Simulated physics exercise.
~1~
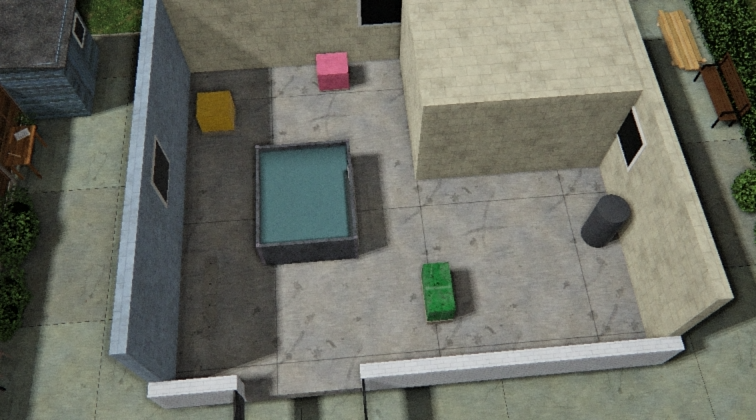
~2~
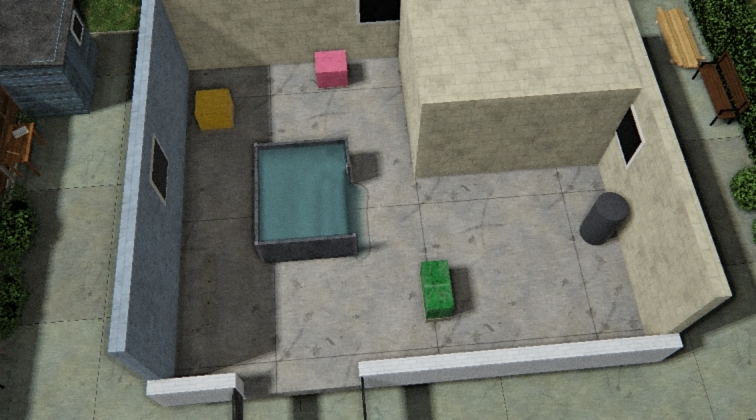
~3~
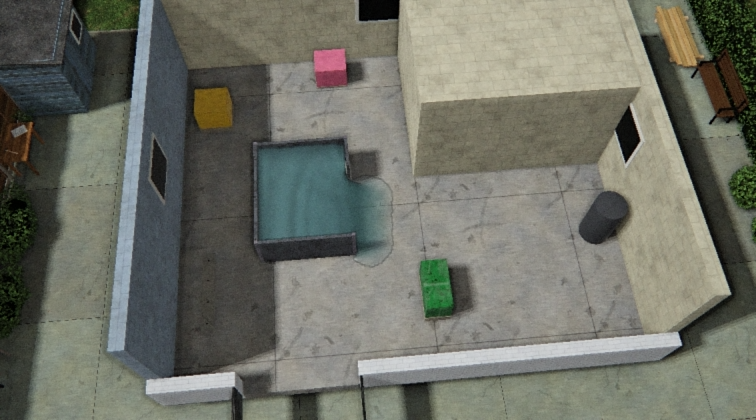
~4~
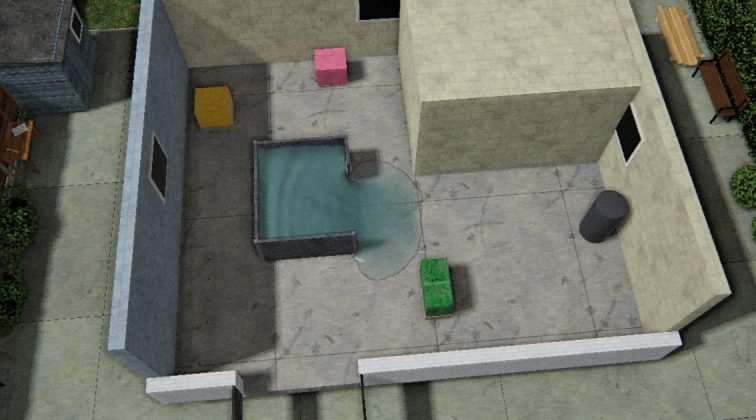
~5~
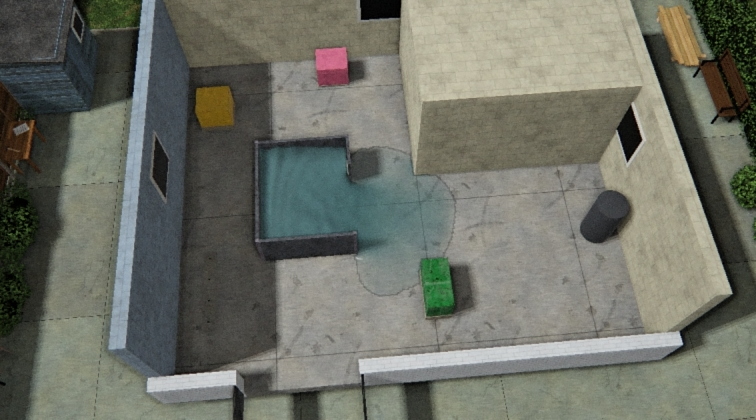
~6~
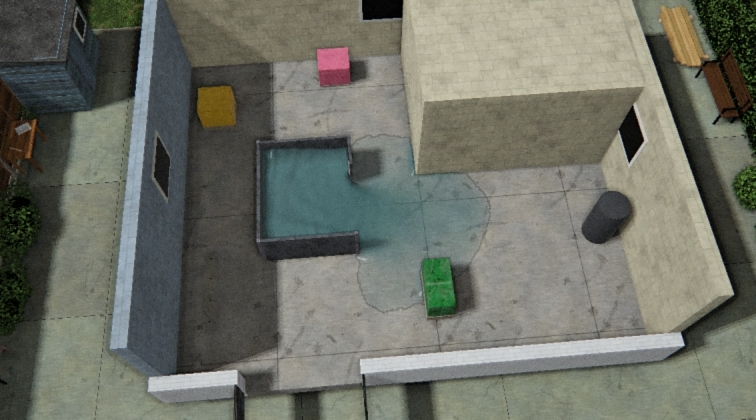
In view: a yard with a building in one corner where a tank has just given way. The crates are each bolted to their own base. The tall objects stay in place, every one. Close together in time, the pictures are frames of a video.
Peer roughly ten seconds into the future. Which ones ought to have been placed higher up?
In the end the yellow crate stays above the water. The pink crate is not above the water. The green crate is not above the water.
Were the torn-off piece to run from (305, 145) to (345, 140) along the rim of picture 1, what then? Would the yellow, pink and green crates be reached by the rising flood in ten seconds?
Yellow crate is reached; pink crate is reached; green crate is not reached.
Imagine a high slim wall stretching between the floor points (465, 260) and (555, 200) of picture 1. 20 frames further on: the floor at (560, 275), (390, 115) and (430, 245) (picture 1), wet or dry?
As listed: Wet, awash, wet.
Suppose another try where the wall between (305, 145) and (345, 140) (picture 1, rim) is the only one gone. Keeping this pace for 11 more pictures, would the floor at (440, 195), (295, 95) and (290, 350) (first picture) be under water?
Okay, the first is left untouched, the next is waterlogged, and the last is left untouched.
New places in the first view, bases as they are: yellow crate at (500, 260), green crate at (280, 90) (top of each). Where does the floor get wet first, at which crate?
That should be the yellow one.
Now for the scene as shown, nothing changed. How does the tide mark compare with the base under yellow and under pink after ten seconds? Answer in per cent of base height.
The first comes to 10 per cent and the second to 200 per cent.
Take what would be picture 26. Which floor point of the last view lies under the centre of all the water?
About (470, 236).
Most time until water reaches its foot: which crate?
It would be the crate marked yellow.
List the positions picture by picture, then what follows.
The first frame shows still water in the water tank at (305, 193).
In the second frame, the front is at (358, 259), out from the gap at (351, 214).
In the third frame, the front is at (373, 262), out from the gap at (350, 214).
In the fourth frame, the front is at (416, 193), out from the gap at (351, 213).
In the fifth frame, water pours out at (352, 213) and has run to (450, 198).
In the sixth frame, water pours out at (353, 213) and has run to (484, 201).
A moment on, water covers 30 % of the floor; the yellow crate not reached, the pink crate not reached, the green crate water round its plinth.
Next, water covers 45 % of the floor; the yellow crate not reached, the pink crate water round its plinth, the green crate water round its plinth.
Then, water covers 55 % of the floor; the yellow crate not reached, the pink crate water round its plinth, the green crate water round its plinth.
Later, water covers 60 % of the floor; the yellow crate not reached, the pink crate water round its plinth, the green crate water round its plinth.
In the end, water covers 85 % of the floor; the yellow crate stayed above the water, the pink crate was topped, the green crate was topped.
